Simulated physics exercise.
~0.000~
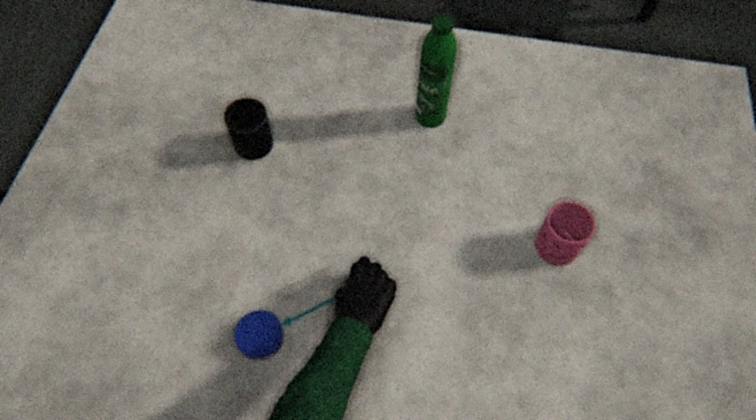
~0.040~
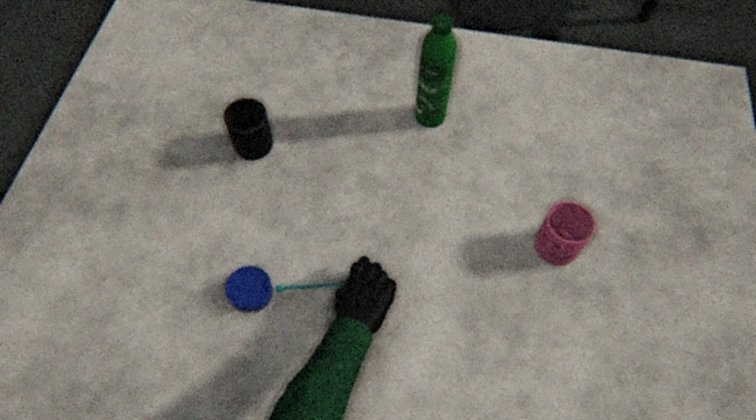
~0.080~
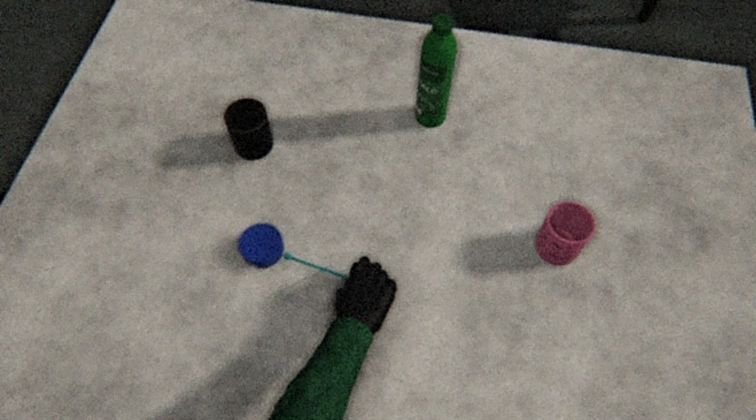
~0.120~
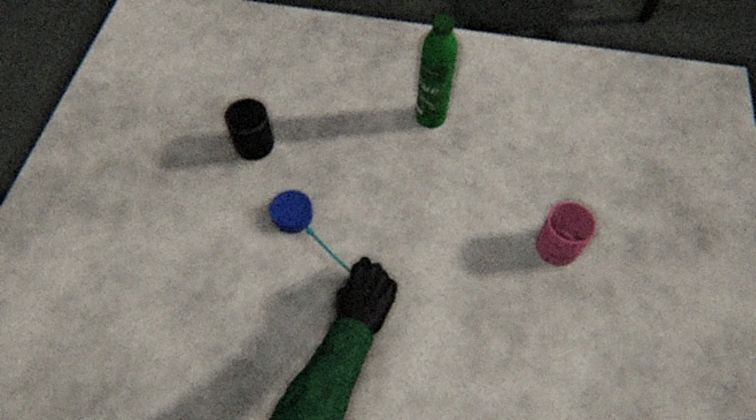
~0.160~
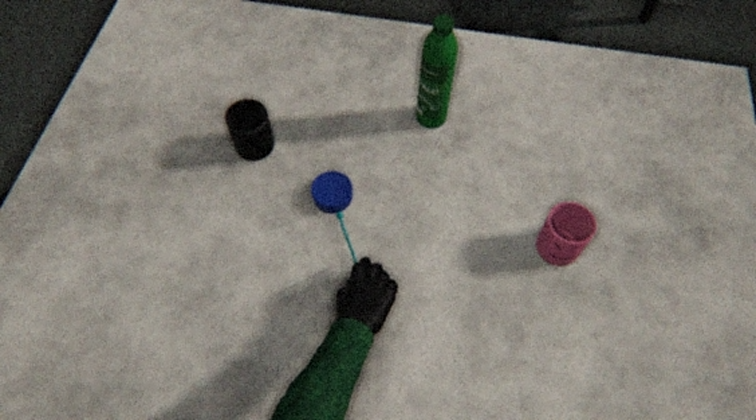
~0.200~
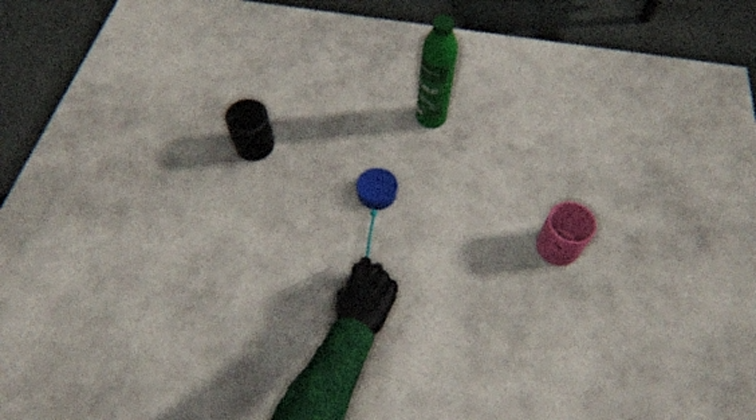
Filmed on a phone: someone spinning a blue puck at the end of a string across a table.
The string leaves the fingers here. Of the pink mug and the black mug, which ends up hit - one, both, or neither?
Taking them one by one, the pink mug gets knocked, the black mug is spared.
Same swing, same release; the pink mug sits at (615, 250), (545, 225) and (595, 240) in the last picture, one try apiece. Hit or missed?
First case: Contact made; second case: Contact made; third case: Contact made.
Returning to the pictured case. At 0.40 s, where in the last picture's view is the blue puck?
At that time it is at about pixel (524, 220).
After 0.28 s, puck near (461, 210).
After 0.40 s, puck near (525, 220); pink mug pushed aside.
In the end, puck near (525, 219); pink mug pushed aside. The pink mug takes the knock and the black mug stays untouched.
